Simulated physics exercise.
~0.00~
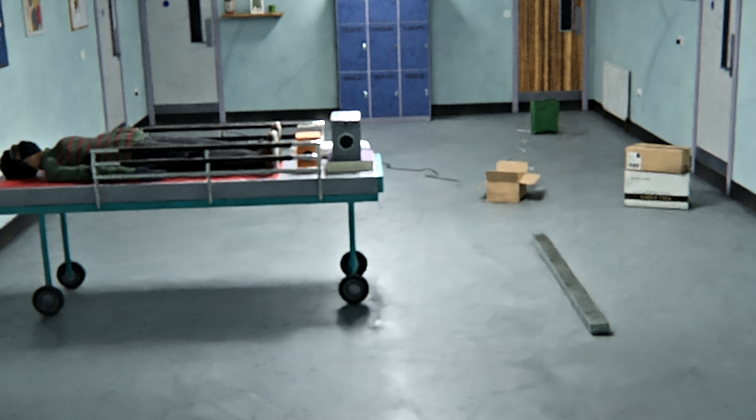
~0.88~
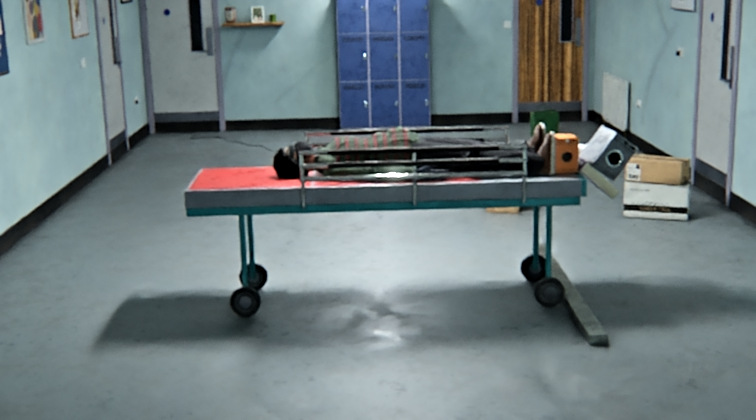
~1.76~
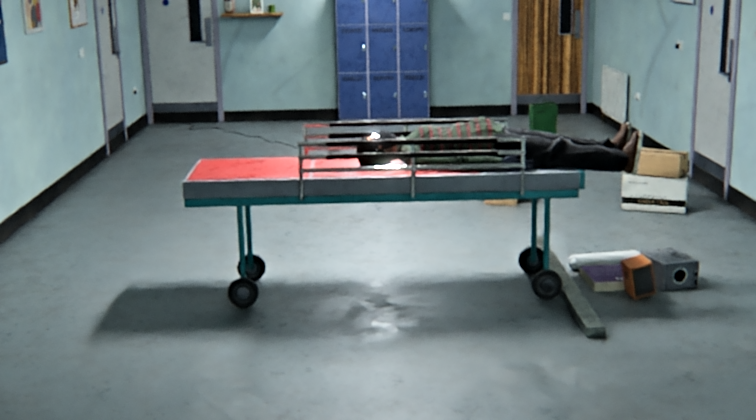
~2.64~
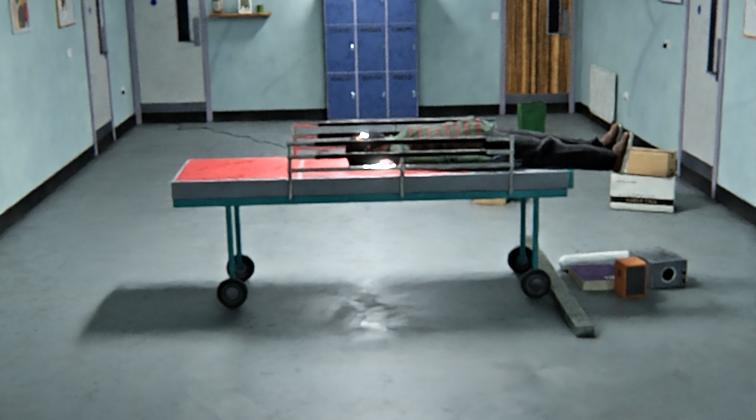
A wheeled stretcher with teal legs and a red top rolls rightward down a pale blue passage, seen side-on by a slightly swaying camera, with blue lockers behind and cardboard boxes at right. A person lies on it, head to the left, with a grey monitor and an orange pump near the feet. The stretcher meets a sill across the floor and stops, staying flat. The person slides on toward the foot end as the equipment tips off ahead. The monitor, pump, a white bottle and a purple folder land on the floor, and the person rests with ankles beyond the end.
